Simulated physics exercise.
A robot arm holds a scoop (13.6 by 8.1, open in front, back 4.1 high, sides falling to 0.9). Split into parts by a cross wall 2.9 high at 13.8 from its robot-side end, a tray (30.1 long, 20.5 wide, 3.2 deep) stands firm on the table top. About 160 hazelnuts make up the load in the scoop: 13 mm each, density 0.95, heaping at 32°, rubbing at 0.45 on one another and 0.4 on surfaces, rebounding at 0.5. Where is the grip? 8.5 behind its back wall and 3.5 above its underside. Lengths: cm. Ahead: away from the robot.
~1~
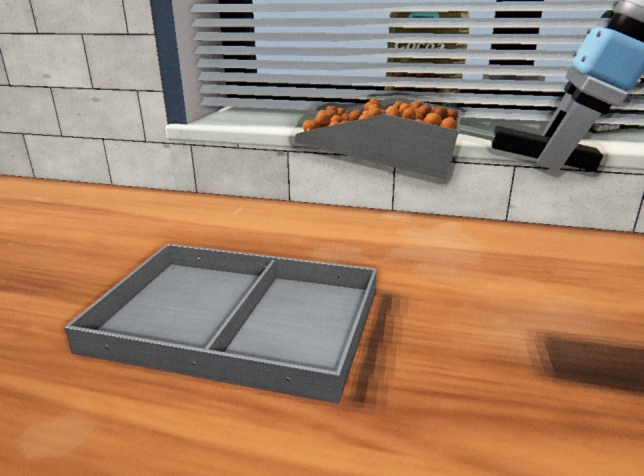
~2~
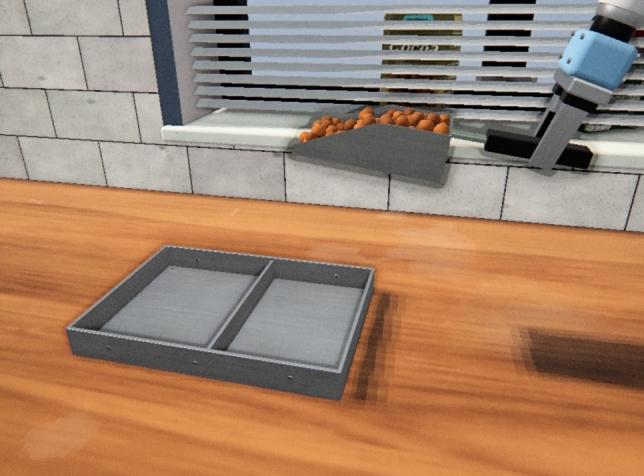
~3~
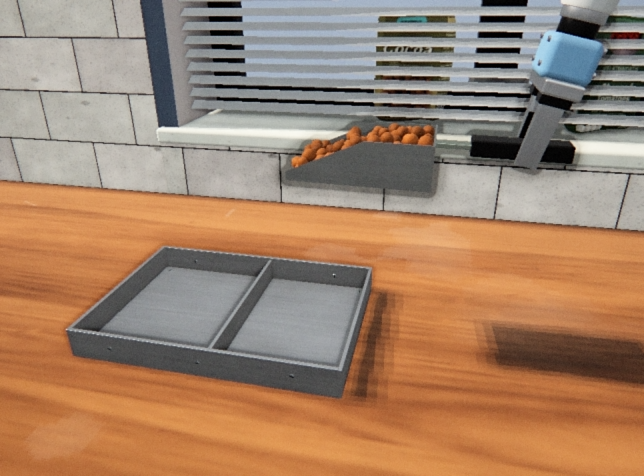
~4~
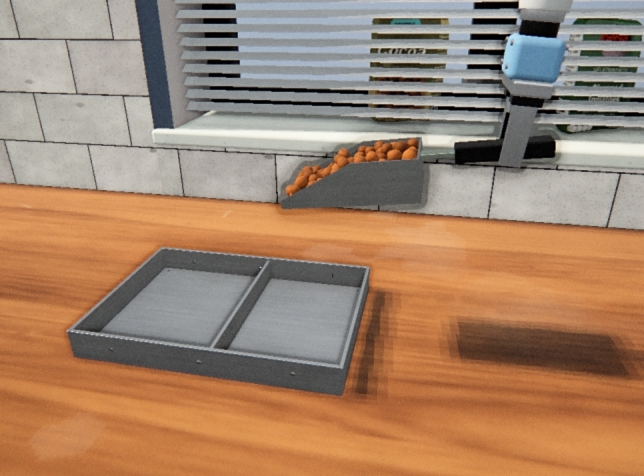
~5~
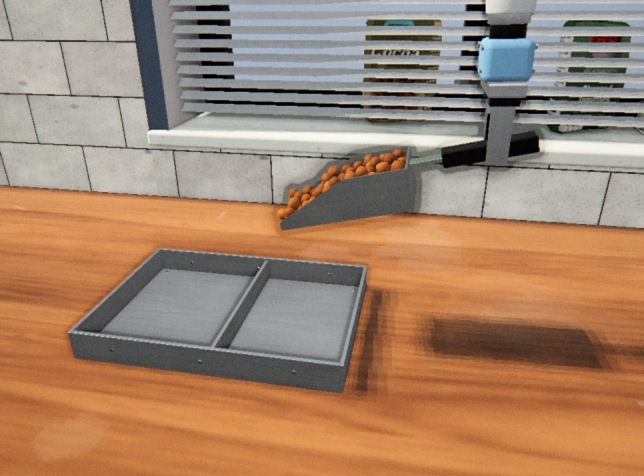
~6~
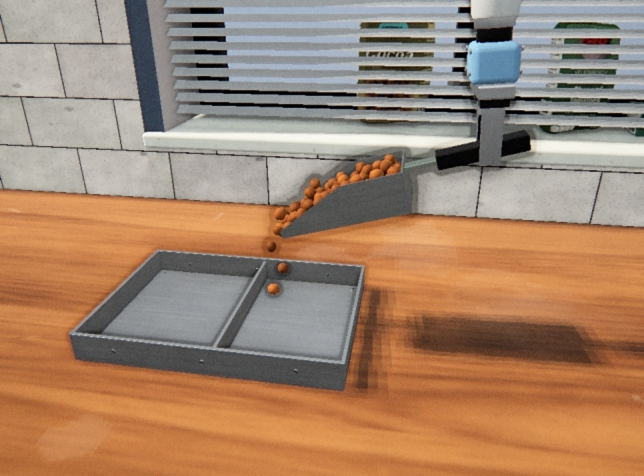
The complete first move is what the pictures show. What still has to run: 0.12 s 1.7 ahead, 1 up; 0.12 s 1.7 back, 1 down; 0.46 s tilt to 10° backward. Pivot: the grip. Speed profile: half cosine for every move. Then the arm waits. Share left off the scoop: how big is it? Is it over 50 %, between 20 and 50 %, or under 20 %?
It is over 50 %.
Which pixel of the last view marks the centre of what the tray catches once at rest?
I'd put it at roughly (255, 315).
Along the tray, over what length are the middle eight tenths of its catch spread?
The stretch is some 24 cm.
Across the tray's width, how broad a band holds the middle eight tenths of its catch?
About 14 cm.
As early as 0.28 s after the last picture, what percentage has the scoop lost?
I'd put it at some 40 per cent at that point.
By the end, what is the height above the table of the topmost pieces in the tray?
Roughly 2.5 cm.
Then, 0.28 s on, tilted 16° forward, highest piece 19 above the table; 99 on the scoop, 27 in the robot-side part, 10 in the far-side part, 28 in flight or on a rim.
Then, 0.56 s on, tilted 4° backward, highest piece 24 above the table; 64 on the scoop, 62 in the robot-side part, 27 in the far-side part, 11 in flight or on a rim.
Then, 0.90 s on, tilted 10° backward, highest piece 25 above the table; 65 in the robot-side part, 61 on the scoop, 38 in the far-side part.
Then, 1.95 s on, tilted 10° backward, highest piece 25 above the table; 65 in the robot-side part, 61 on the scoop, 38 in the far-side part.
In the end, 65 in the robot-side part, 61 on the scoop, 38 in the far-side part. That is 63 % off the scoop.
